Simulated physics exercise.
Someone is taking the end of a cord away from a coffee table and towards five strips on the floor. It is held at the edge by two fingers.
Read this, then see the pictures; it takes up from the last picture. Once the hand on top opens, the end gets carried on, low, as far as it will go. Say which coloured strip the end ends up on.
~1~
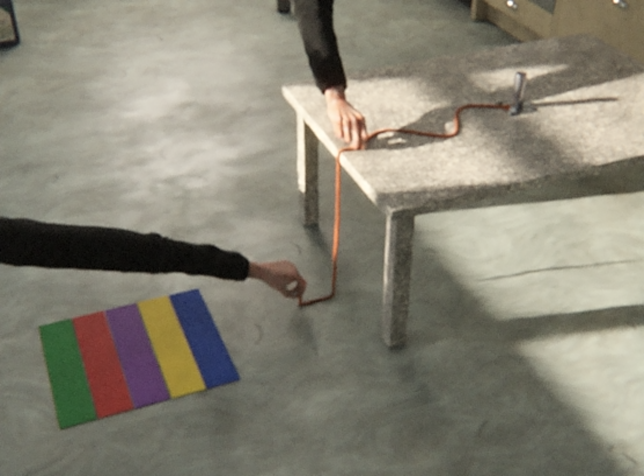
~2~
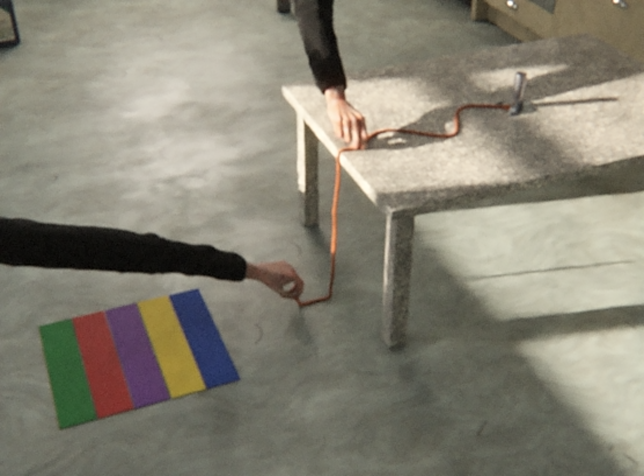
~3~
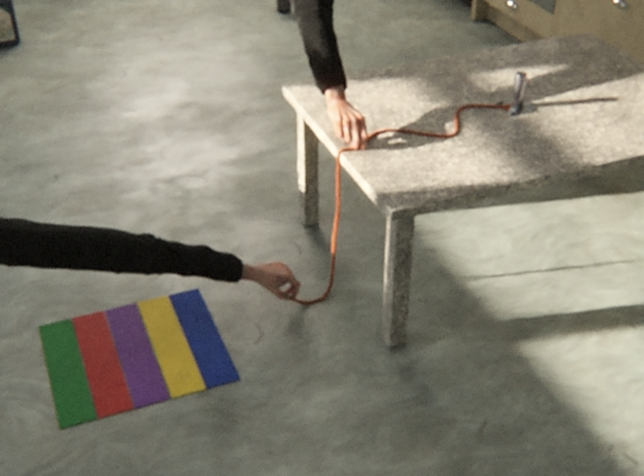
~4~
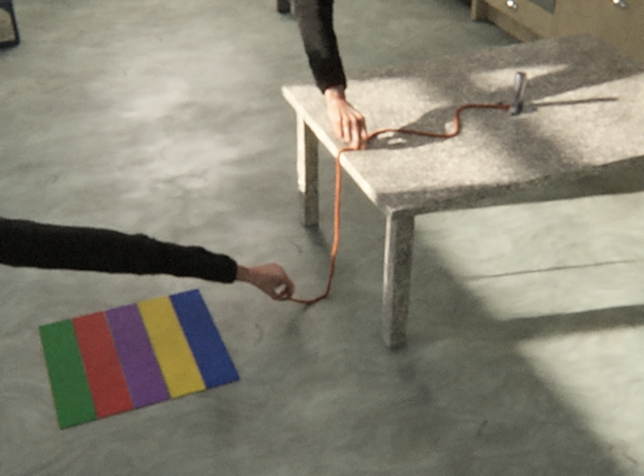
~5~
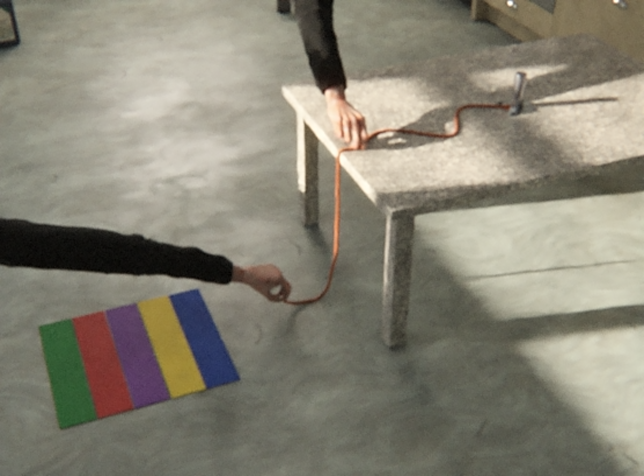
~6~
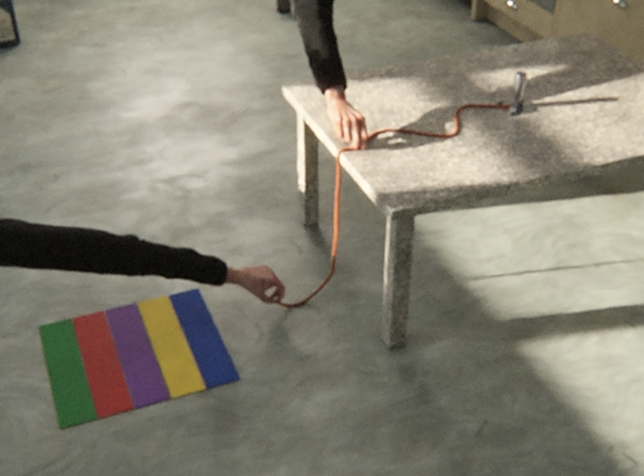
It ends up on the purple strip.
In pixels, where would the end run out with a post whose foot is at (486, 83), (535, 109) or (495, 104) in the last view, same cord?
In order, the pixels are (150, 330), (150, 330) and (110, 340).
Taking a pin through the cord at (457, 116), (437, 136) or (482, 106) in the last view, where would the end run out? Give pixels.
Taking the tries in turn: (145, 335), (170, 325) and (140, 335).
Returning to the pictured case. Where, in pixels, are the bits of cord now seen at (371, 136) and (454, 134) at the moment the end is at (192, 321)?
They sit at (340, 153) and (417, 130), in that order.
Soon after, end near (192, 321); over blue.
After that, end near (155, 331); over yellow.
At the stop, end near (132, 336); over purple. It gets as far as the purple strip.
